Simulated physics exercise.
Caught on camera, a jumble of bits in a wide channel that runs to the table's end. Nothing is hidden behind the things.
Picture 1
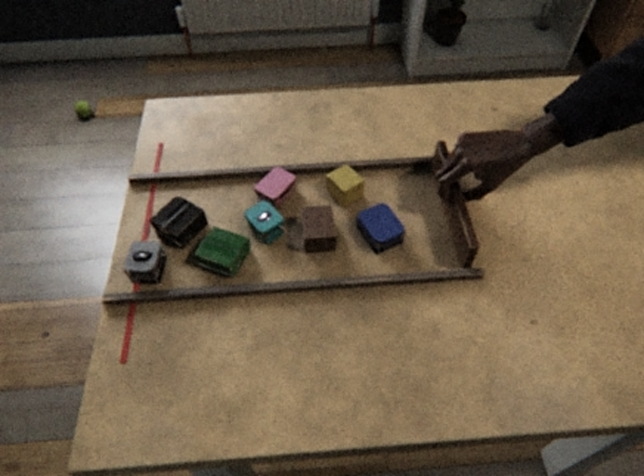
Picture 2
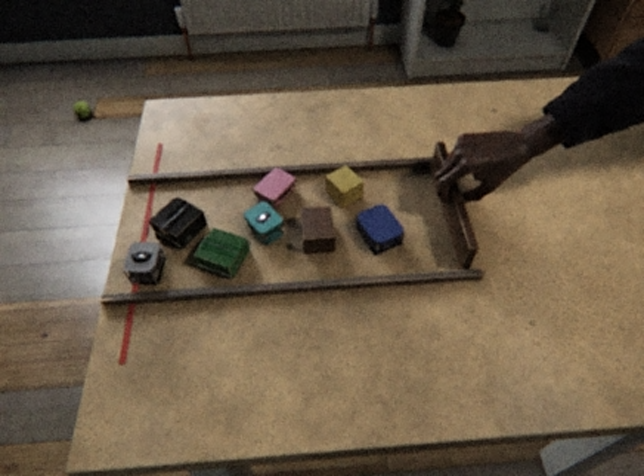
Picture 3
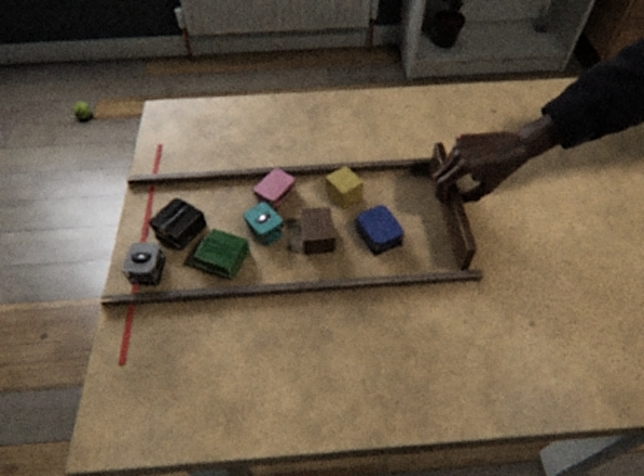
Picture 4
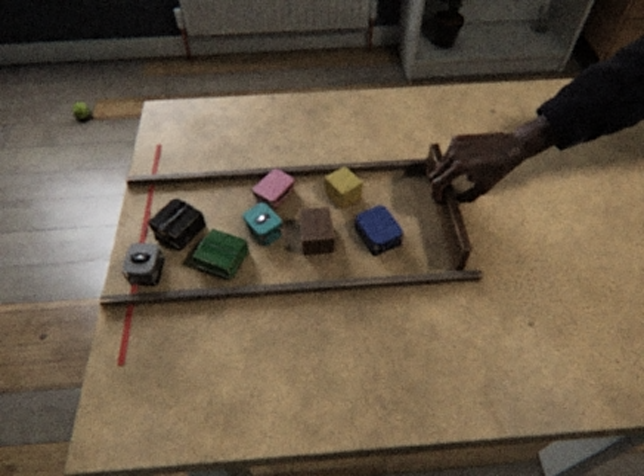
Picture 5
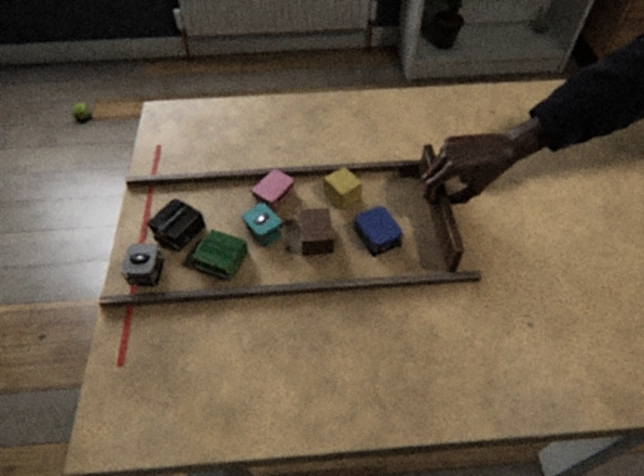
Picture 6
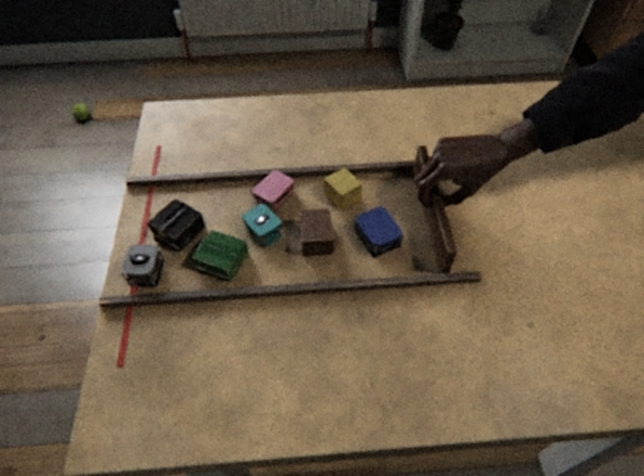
A dark wooden board, gripped by a hand reaching in from the right, slides slowly a short way left between two rails on a tan tabletop, seen from above at an angle. Ahead of it sit blue, yellow, brown, turquoise, pink, green, black and grey blocks, the leftmost near a red line. The blocks stay in place, untouched, and the view barely shifts.
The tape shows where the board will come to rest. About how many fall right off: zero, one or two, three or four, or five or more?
In the end the number that fall off is five or more.
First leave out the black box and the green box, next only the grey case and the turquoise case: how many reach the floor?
Fallen: 4, and 4 in the other try.
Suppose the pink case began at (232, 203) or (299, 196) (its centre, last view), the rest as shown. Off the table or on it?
In turn it falls; falls.
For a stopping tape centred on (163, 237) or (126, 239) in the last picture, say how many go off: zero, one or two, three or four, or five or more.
For each place: 3 or 4; at least five.
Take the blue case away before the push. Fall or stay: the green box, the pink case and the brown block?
The green box goes over, the pink case tumbles off, the brown block survives.
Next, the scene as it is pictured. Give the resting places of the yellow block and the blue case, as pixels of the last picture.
Near (133, 197) and (121, 245).
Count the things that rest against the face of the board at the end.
2 of them.
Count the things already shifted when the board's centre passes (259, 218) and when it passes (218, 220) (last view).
8 and 8.
Early on, none off yet; grey case at rest near (144, 266); black box at rest near (177, 225); green box at rest near (221, 255).
A while later, none off yet; grey case travelled about its own width near (110, 270); black box travelled about its own width near (128, 221); green box travelled well along near (147, 267).
Finally, the number that fall off is five or more; lost, brown block, pink case, turquoise case, green box, black box and grey case.
